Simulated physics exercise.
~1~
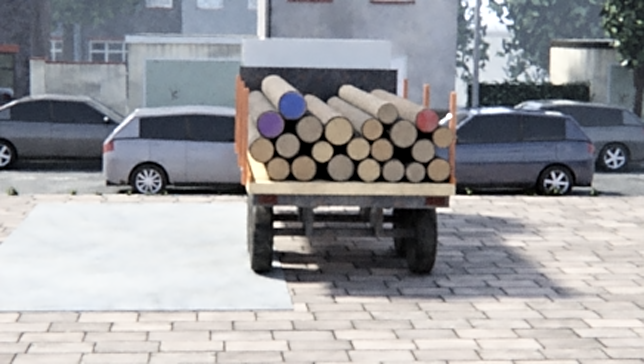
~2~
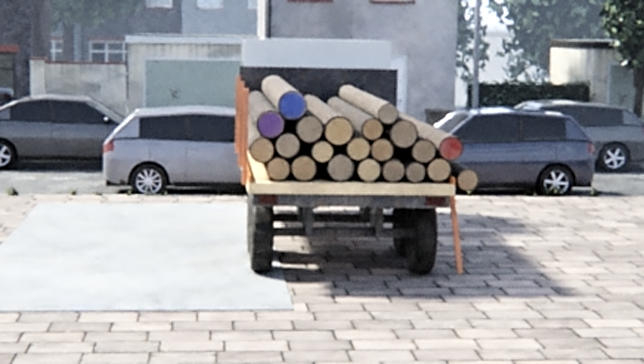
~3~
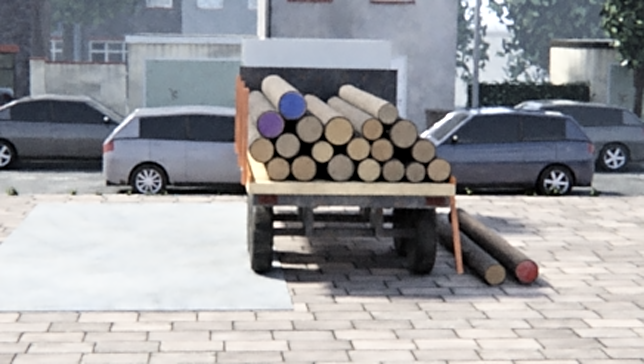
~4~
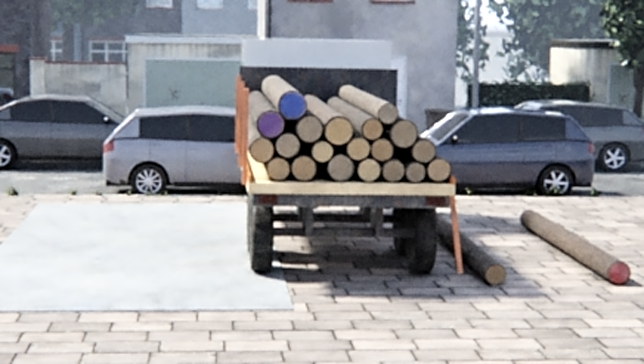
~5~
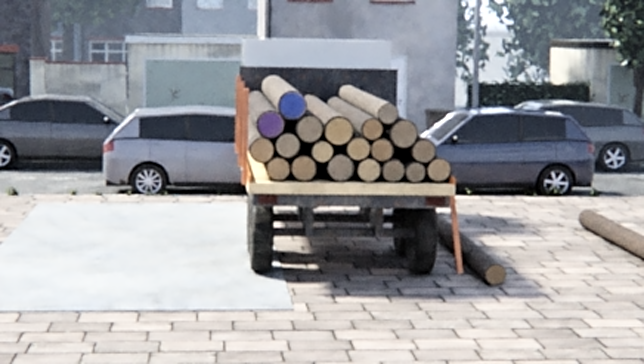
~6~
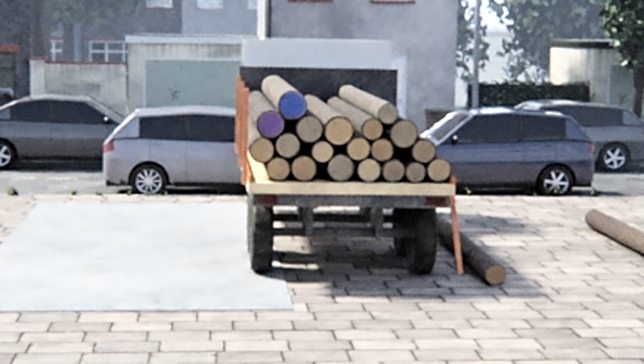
We see a flatbed stacked with logs from behind as the orange posts on its right side swing down. Two logs, one red-ended, drop off that side; one stays near the wheel while the red-ended one rolls right until partly out of view, and the remaining pile stays put.
